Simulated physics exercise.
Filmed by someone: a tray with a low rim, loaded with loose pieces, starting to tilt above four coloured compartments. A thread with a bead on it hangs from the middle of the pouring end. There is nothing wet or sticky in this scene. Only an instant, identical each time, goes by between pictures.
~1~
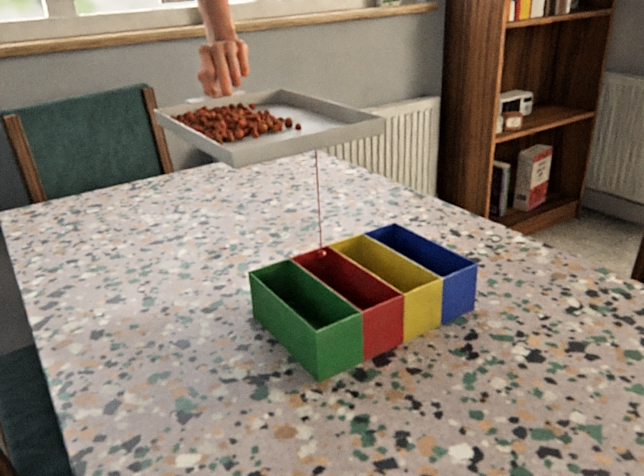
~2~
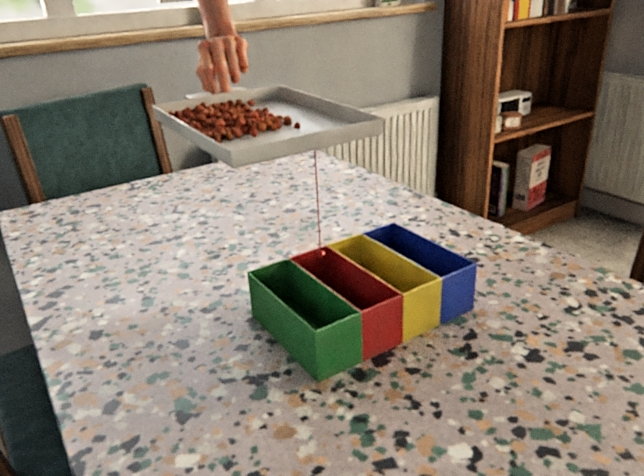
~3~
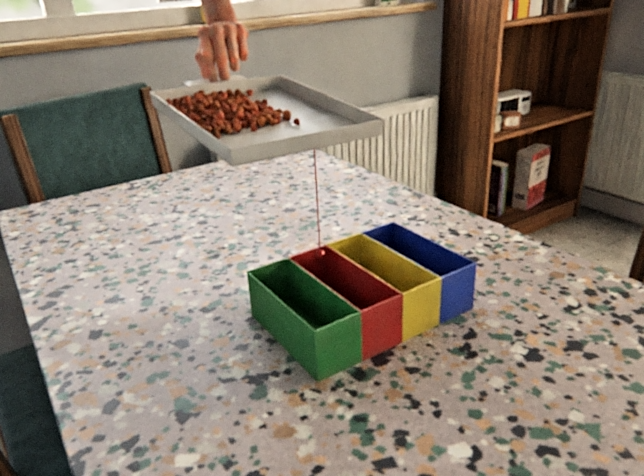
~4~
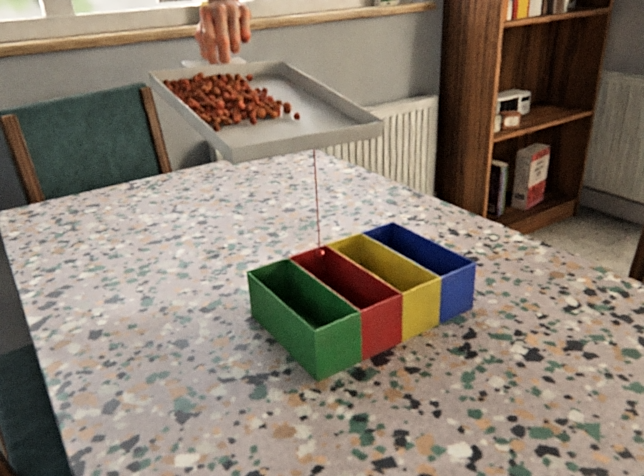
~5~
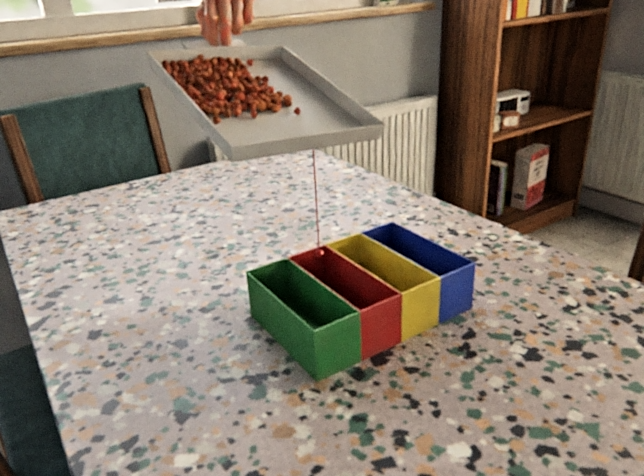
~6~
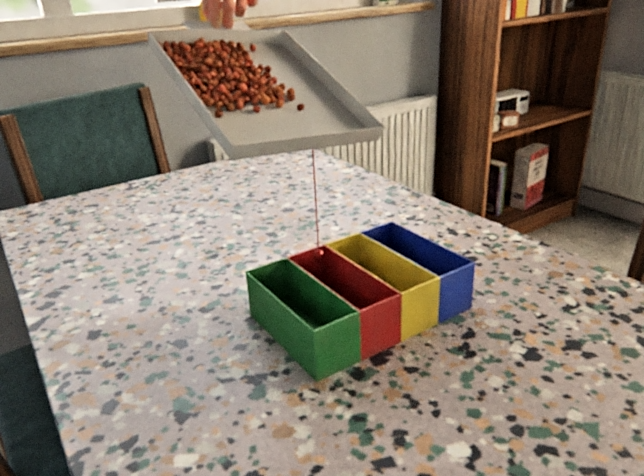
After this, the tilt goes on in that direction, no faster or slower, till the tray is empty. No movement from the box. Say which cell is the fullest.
The yellow cell is the fullest.
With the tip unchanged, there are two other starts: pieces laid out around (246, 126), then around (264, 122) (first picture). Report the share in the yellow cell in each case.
Around 50 in a hundred the first time, around 40 in a hundred the second.
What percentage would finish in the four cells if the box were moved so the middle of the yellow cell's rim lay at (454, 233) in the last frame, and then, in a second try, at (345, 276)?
First some 50, then 70 per cent.
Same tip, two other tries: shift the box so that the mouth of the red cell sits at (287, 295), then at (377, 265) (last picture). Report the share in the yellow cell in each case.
20% for the first placement, 20% for the second.
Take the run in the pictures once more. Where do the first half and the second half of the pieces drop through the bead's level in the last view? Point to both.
First near (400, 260), later near (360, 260).
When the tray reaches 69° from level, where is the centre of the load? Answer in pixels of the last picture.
Somewhere near pixel (335, 133).
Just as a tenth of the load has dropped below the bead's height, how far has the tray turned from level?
At some 80 degrees.
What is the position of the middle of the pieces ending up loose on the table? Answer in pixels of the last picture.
Estimated middle: Around (497, 367).
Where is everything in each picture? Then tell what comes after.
In the first frame, corners of the pouring end near (232, 150) and (383, 117), level; middle of the load near (222, 123), clay pellets; bead on its thread near (322, 254); green cell near (340, 343); red cell near (383, 323); yellow cell near (423, 306); blue cell near (459, 290).
In the second frame, corners of the pouring end near (231, 150) and (382, 118), level; middle of the load near (221, 120).
In the third frame, corners of the pouring end near (231, 148) and (382, 119), tipped barely, lowest at the right corner; middle of the load near (220, 111).
In the fourth frame, corners of the pouring end near (232, 146) and (383, 121), tipped a little, lowest at the right corner; middle of the load near (219, 98).
In the fifth frame, corners of the pouring end near (233, 145) and (383, 123), tipped clearly, lowest at the right corner; middle of the load near (219, 85).
In the sixth frame, corners of the pouring end near (234, 144) and (383, 126), tipped clearly, lowest at the right corner; middle of the load near (220, 72); green cell near (338, 342); red cell near (381, 322); yellow cell near (420, 305); blue cell near (456, 289).
Shortly afterwards, tray tipped steeply; the bulk on the tray; only a few in the red cell; near a quarter falling or outside the box.
Next, tray tipped past a quarter turn; near half on the tray; near a quarter in the yellow cell; a little in the blue cell; a little in the red cell; only a few in the green cell; near a quarter falling or outside the box.
Some moments later, tray tipped past a quarter turn; near a third in the yellow cell; near a quarter in the red cell; near a quarter in the blue cell; a little in the green cell; a little falling or outside the box.
In the end, tray tipped past a quarter turn; near a third in the yellow cell; near a quarter in the red cell; near a quarter in the blue cell; a little in the green cell; a little outside the box.
